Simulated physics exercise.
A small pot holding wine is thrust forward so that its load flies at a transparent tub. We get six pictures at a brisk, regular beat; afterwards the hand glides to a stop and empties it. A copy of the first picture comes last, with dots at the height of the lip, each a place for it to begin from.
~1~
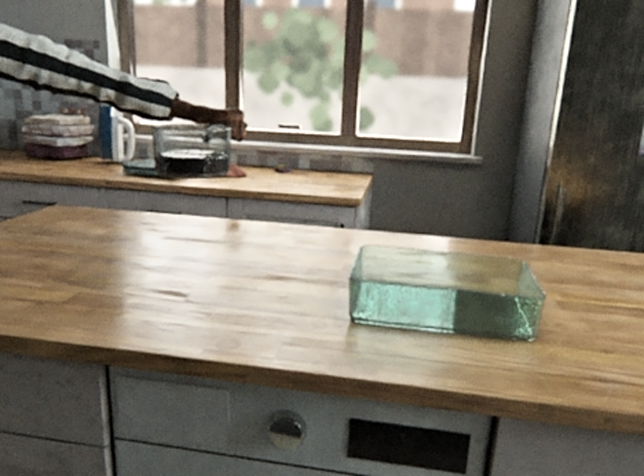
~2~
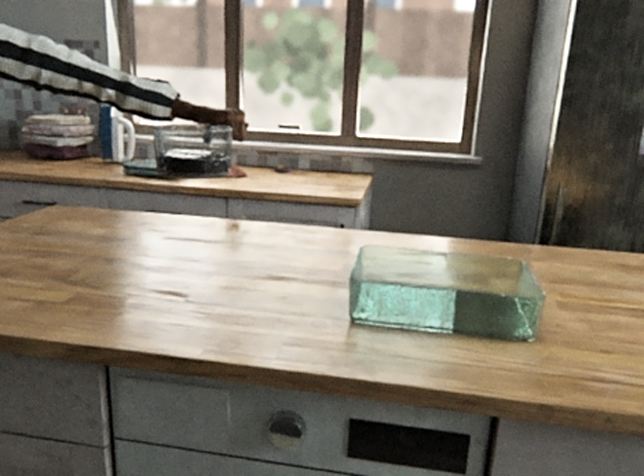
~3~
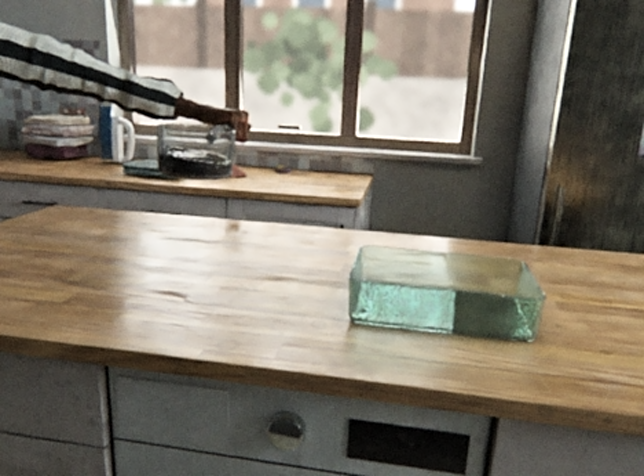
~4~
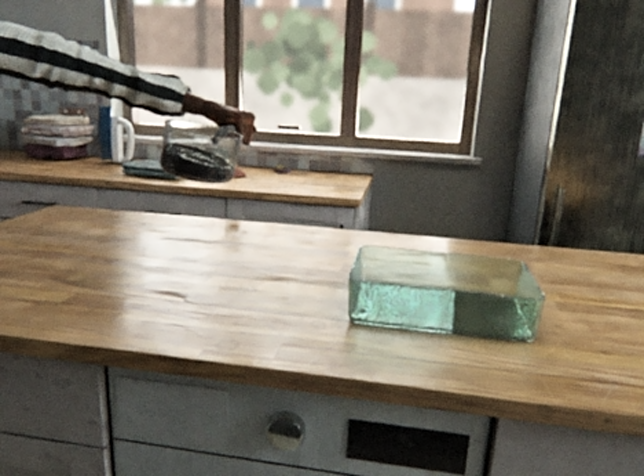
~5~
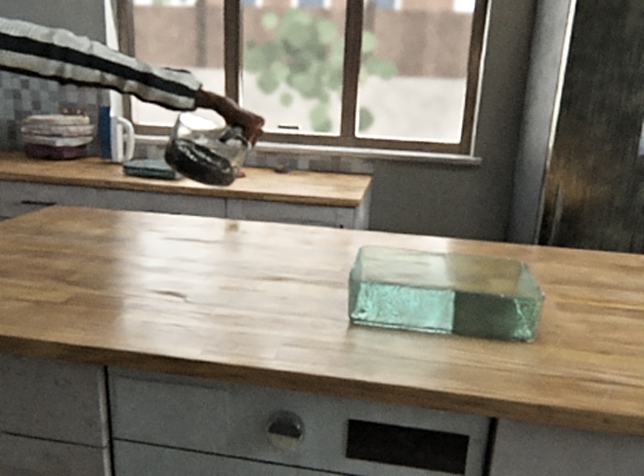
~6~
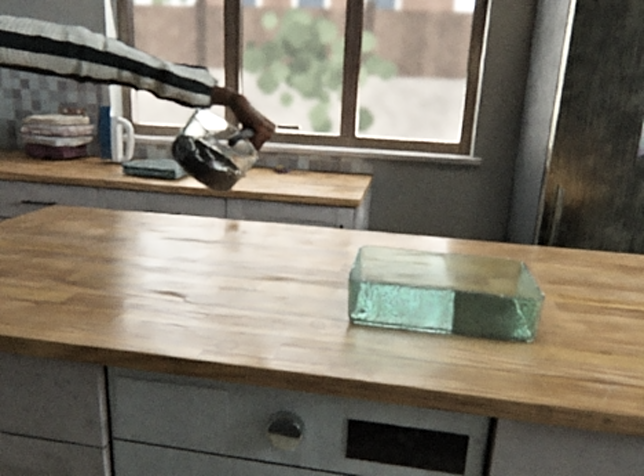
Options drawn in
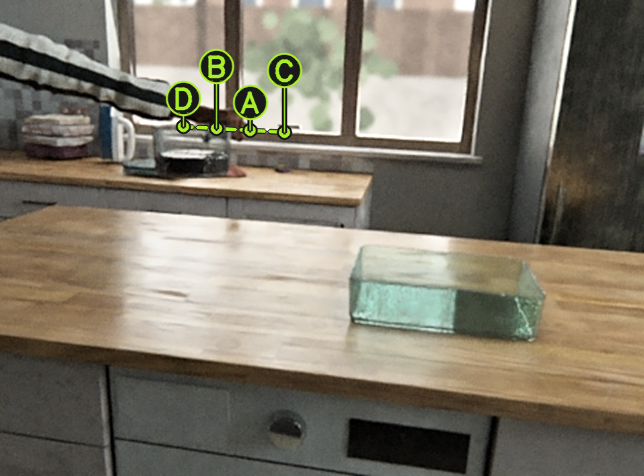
In a kitchen, a striped-sleeved arm lifting a small glass pot of dark liquid off the back counter and tilting it rightward.
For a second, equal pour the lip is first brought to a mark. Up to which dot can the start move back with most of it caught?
Use dot A.
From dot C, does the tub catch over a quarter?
Yes, clearly.
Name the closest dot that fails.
Here it is dot B.
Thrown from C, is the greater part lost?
No.
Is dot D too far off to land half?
Yes, that goes wrong.
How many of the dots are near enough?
Two.
On the marked copy, A at (250, 130); B at (216, 128); C at (284, 132); D at (183, 126).
With A, about 74 % lands in the tub, 12 % falls short and 14 % goes beside or beyond.
With B, about 4 % lands in the tub, 93 % falls short and 3 % goes beside or beyond.
With C, about 76 % lands in the tub, 1 % falls short and 23 % goes beside or beyond.
With D, about 0 % lands in the tub, 100 % falls short.
